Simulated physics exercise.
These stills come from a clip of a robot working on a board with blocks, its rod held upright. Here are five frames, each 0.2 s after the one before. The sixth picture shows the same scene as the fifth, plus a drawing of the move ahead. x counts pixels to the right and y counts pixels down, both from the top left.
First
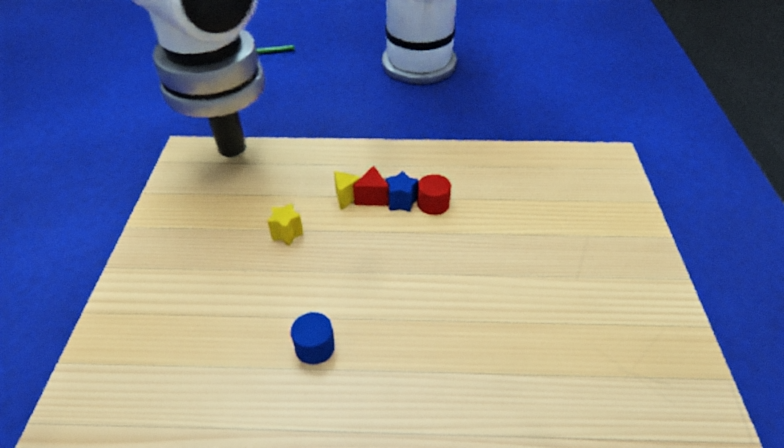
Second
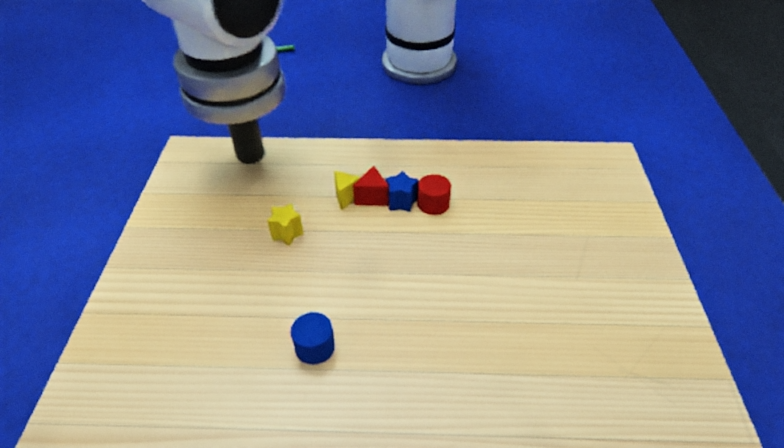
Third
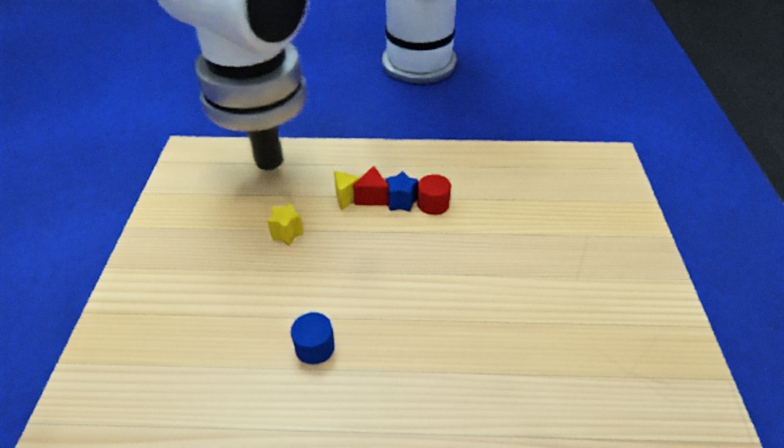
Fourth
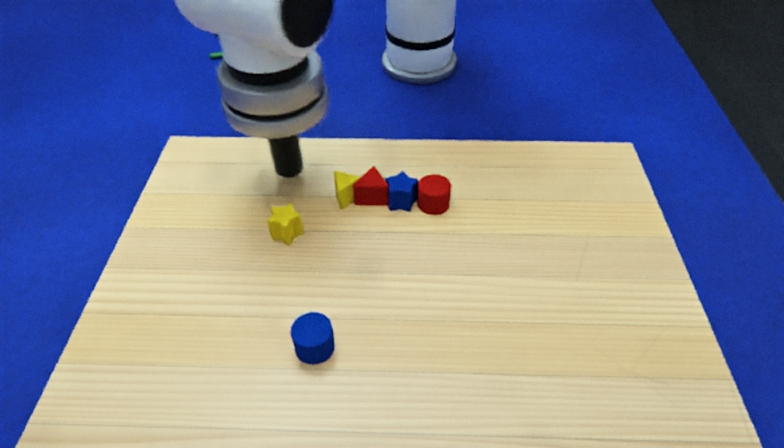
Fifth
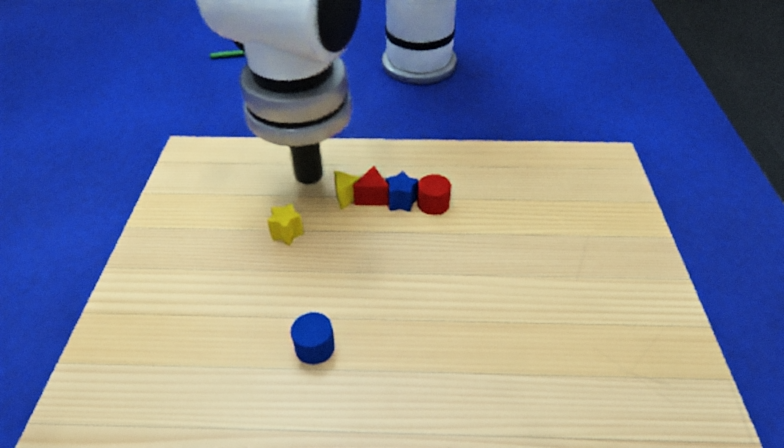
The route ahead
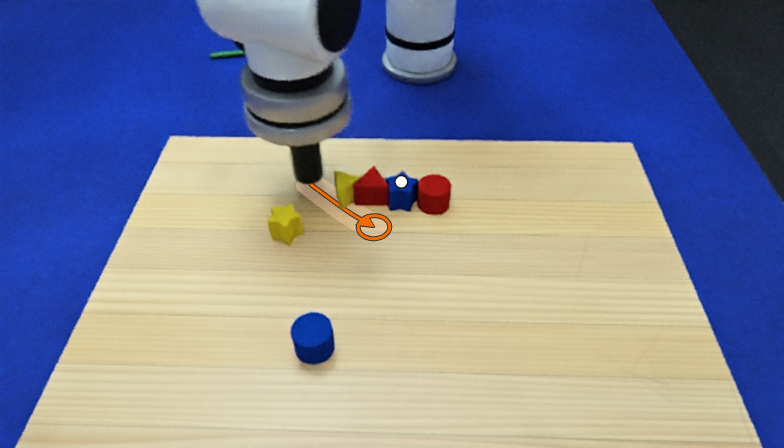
Robot arm moving its dark rod rightward over a wooden board toward a row of small coloured blocks, which stay still.
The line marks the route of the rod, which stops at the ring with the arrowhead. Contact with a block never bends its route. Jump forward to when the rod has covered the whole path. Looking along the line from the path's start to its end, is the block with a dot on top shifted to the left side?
Final answer: Yes.
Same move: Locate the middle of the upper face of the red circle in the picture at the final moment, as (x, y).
The middle of its top is at (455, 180).
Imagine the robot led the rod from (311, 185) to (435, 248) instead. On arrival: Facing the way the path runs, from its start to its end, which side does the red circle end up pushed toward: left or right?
Out to the left.
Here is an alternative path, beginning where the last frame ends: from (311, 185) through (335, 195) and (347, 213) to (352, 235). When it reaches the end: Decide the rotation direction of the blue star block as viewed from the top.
The block turns counter-clockwise.
The drawn path runs from (311, 185) over (330, 199) and (350, 213) to (374, 227); the dot is on the blue star block.
On the path given first. One third of the way, rod (329, 189); yellow triangular block (352, 183); red triangular block (380, 183); blue star block (409, 182), turned 15° anticlockwise; red circle (438, 184).
Two thirds of the way, rod (351, 204); yellow triangular block (373, 200), turned 30° clockwise; red triangular block (399, 198), turned 55° anticlockwise; blue star block (419, 182), turned 50° anticlockwise; red circle (453, 182).
At the end, rod (374, 217); yellow star block not moved; yellow triangular block (398, 215), turned 20° clockwise; red triangular block (413, 204), turned 80° anticlockwise; blue star block (421, 182), turned 65° anticlockwise; red circle (455, 180).
